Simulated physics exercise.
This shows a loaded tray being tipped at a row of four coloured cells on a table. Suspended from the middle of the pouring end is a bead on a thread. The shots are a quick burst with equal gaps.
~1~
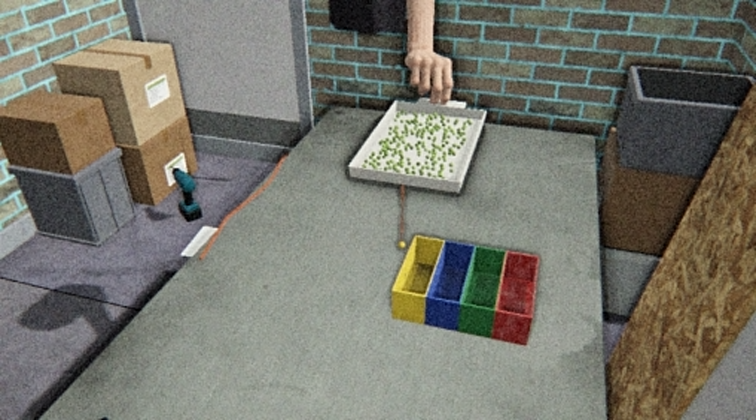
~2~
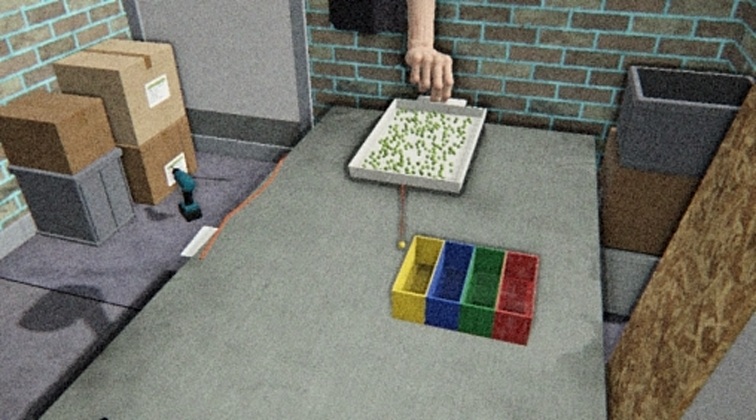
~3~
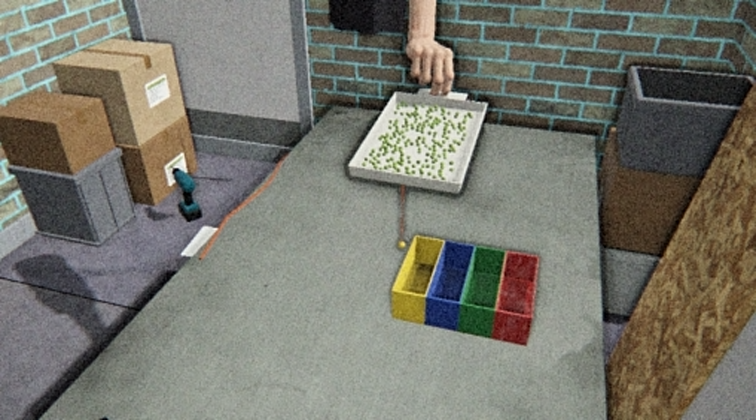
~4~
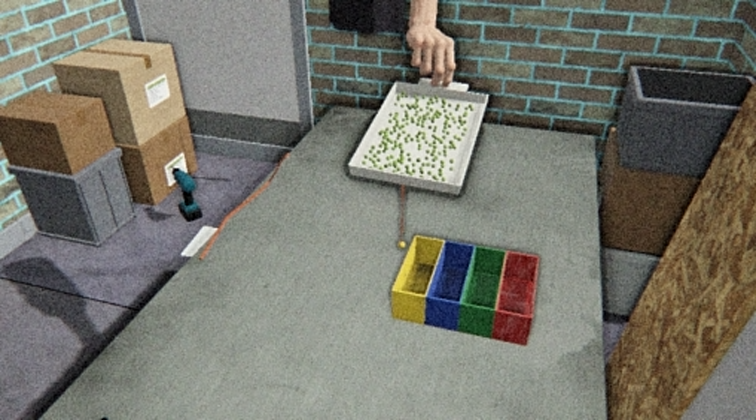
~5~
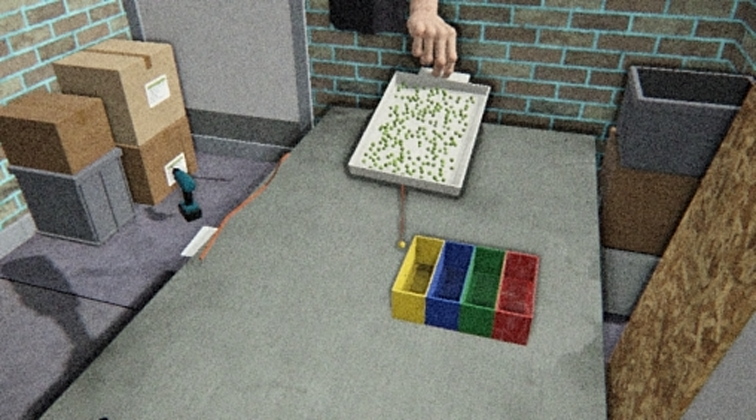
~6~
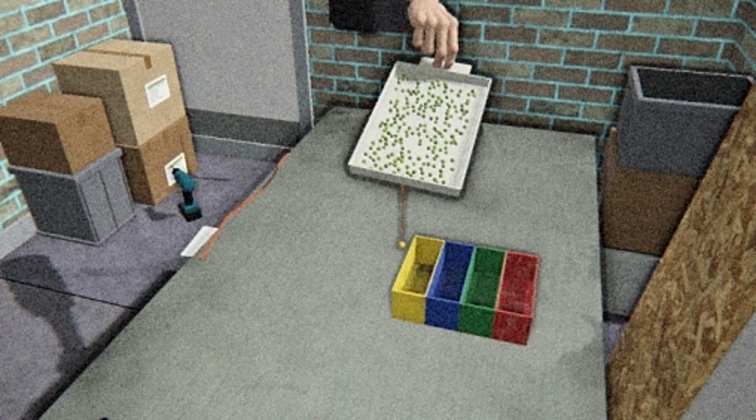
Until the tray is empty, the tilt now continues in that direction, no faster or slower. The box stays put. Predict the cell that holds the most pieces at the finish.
I predict the blue cell.
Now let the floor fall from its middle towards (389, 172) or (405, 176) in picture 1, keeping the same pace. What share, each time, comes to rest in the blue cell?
Roughly 0 per cent, and 10 per cent.
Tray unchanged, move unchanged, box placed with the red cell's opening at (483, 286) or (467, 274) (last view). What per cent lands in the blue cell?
20 per cent the first time, 20 per cent the second time.
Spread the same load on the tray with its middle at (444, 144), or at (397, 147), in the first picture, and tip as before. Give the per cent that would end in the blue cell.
It would be 60 in a hundred, and then 50 in a hundred.
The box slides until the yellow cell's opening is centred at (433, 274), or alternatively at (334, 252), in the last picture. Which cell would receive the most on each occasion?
The answer is the cell in yellow for the first try and the red cell for the second.
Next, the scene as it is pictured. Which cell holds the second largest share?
Next after the leader comes that yellow cell.
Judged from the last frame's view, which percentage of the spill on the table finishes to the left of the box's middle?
Roughly 90 %.
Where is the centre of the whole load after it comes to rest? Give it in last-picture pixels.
Resting centre, last picture - approx. (440, 304).
Soon, tray tipped steeply; most on the tray; a small part in the blue cell; a stray few in the yellow cell; a stray few falling or outside the box.
A while on, tray tipped past a quarter turn; about two thirds on the tray; a small part in the blue cell; a stray few in the yellow cell; a stray few in the green cell; about a quarter falling or outside the box.
Towards the end, tray tipped past a quarter turn; about two thirds in the blue cell; about a quarter in the yellow cell; a stray few in the green cell; a stray few in the red cell; a small part falling or outside the box.
Finally, tray tipped past a quarter turn; about two thirds in the blue cell; about a quarter in the yellow cell; a stray few in the green cell; a stray few in the red cell; a small part outside the box.
